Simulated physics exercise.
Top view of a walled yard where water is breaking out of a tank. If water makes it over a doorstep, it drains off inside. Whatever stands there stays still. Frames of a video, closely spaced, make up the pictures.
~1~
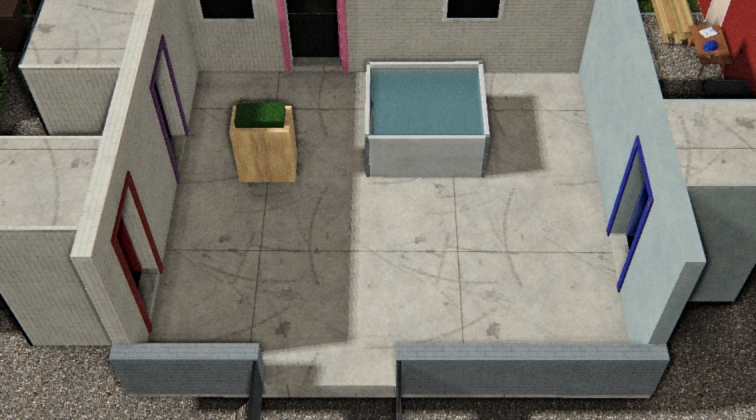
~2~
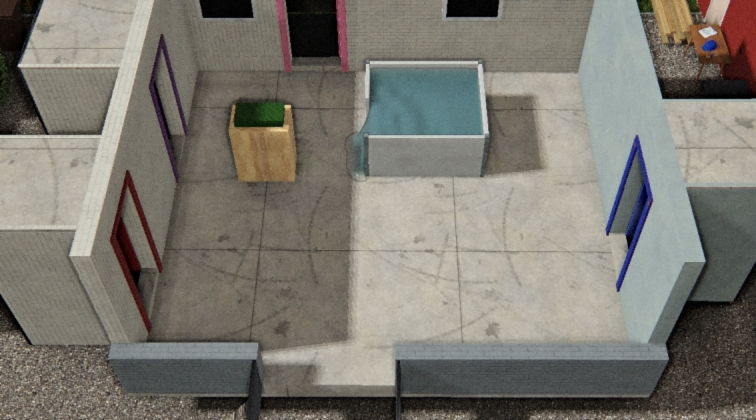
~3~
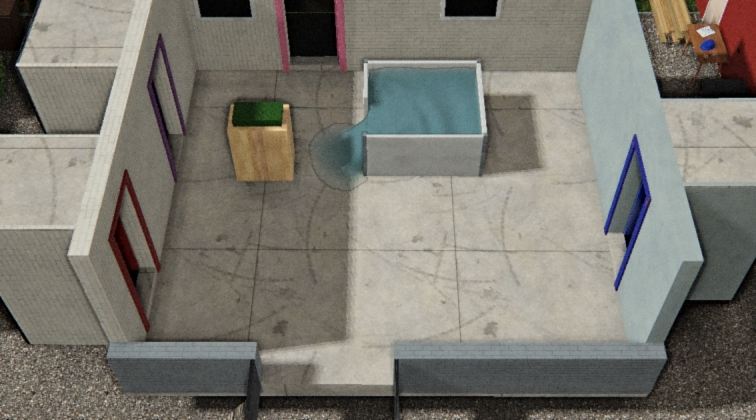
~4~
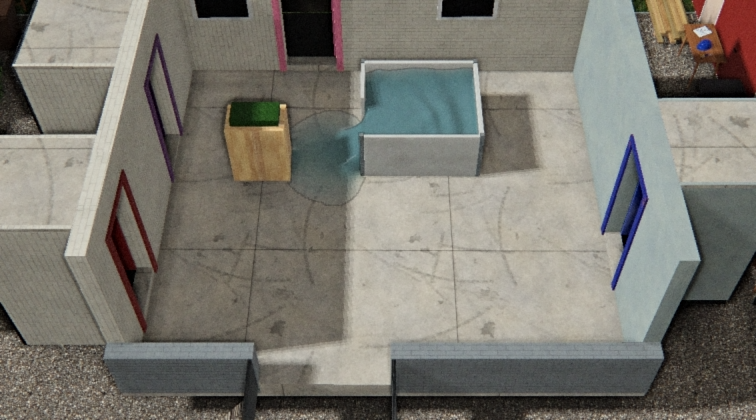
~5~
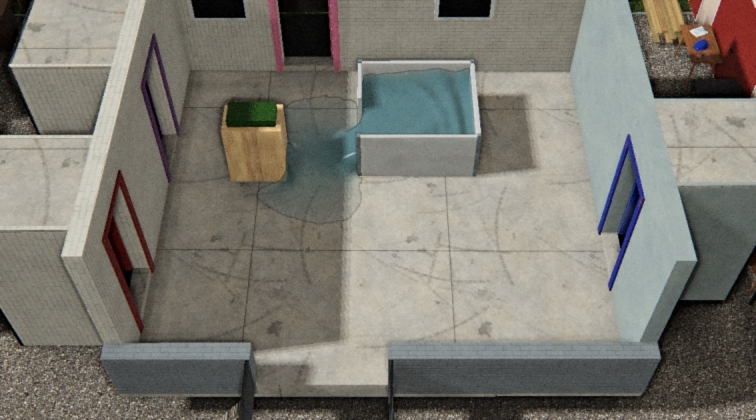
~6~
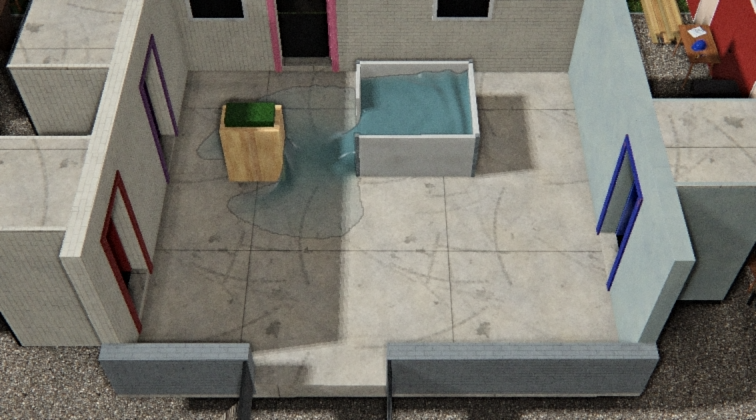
In this clip, still water in an open tank in a walled yard begins pouring out through the tank's left side, then spreads leftward across the concrete floor, reaching and flowing around a wooden box with a green top.
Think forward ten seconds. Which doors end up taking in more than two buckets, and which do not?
In the end I expect the purple door to let through too much; I expect the blue door to let through an acceptable amount; I expect the red door to let through an acceptable amount; I expect the pink door to let through an acceptable amount.
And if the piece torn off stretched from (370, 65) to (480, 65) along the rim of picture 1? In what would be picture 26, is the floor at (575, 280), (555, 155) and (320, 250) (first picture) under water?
One by one: Waterlogged; waterlogged; unsoaked.
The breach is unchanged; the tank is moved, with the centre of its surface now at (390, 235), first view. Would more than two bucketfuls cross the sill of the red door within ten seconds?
As far as I can tell, red gets swamped.
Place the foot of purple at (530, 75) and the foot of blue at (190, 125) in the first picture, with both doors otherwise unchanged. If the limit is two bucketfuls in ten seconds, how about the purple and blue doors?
Well, the purple door misses the threshold, but the blue door beats the threshold.
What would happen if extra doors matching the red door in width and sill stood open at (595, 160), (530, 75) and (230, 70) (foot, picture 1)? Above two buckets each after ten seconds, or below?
First door doesn't reach it, second door doesn't reach it, third door gets past it.
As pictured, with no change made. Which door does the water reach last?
It is the door marked blue.
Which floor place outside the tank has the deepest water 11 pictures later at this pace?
At about (134, 368).
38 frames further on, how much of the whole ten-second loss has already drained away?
It comes to around 60 per cent.
A moment on, water covers 30 % of the floor; the purple door under two buckets in, the blue door not reached, the red door not reached, the pink door wet at the sill, nothing in.
Next, water covers 40 % of the floor; the purple door over two buckets in, the blue door not reached, the red door wet at the sill, nothing in, the pink door wet at the sill, nothing in.
Then, water covers 50 % of the floor; the purple door over two buckets in, the blue door not reached, the red door under two buckets in, the pink door wet at the sill, nothing in.
Later, water covers 60 % of the floor; the purple door far over two buckets in, the blue door not reached, the red door under two buckets in, the pink door under two buckets in.
In the end, water covers 85 % of the floor; the purple door far over two buckets in, the blue door wet at the sill, nothing in, the red door under two buckets in, the pink door under two buckets in.
